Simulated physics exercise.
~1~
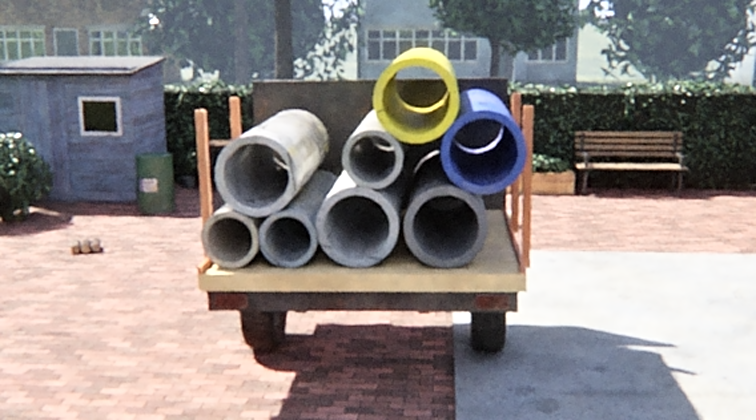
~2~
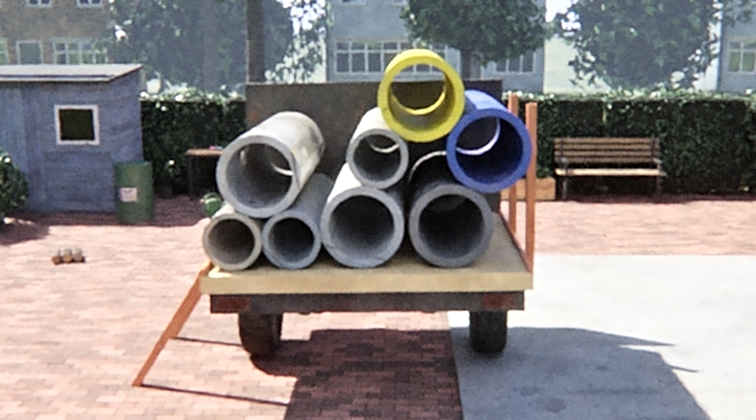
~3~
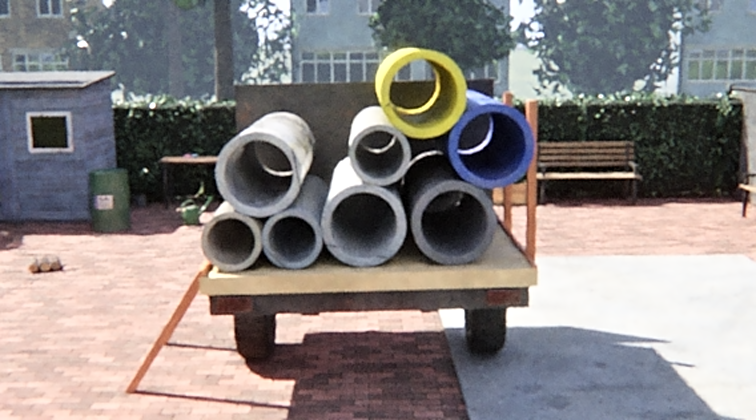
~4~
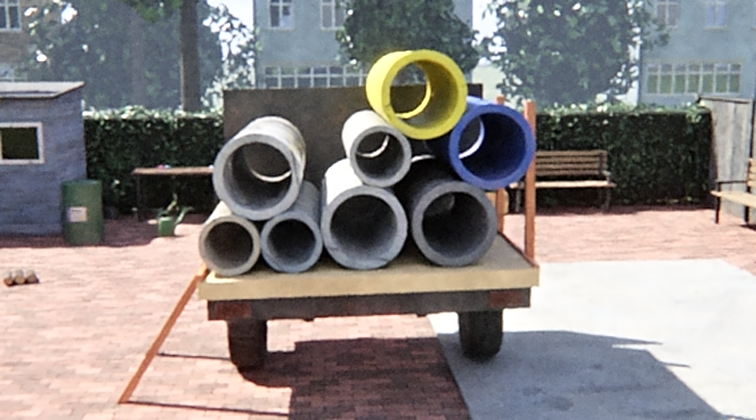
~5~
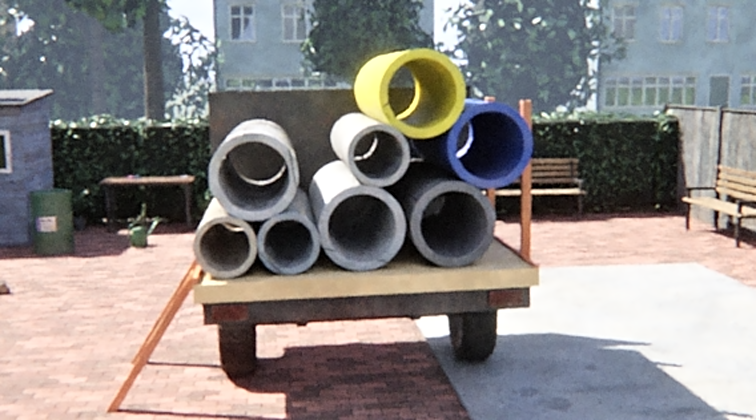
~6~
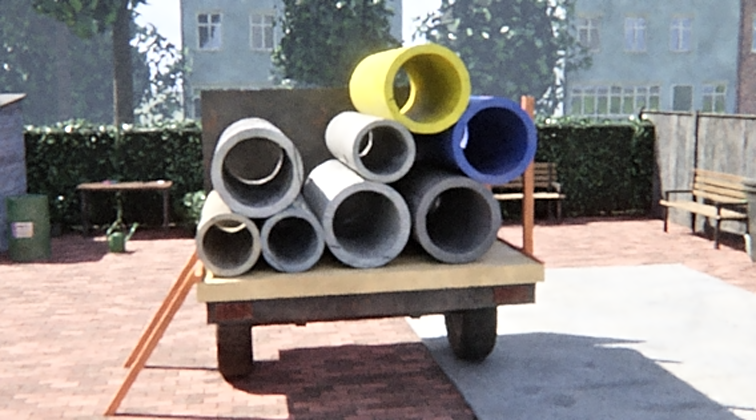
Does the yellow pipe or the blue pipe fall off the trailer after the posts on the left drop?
No, neither one falls. The yellow pipe and the blue pipe both stay up on the pile on the trailer.
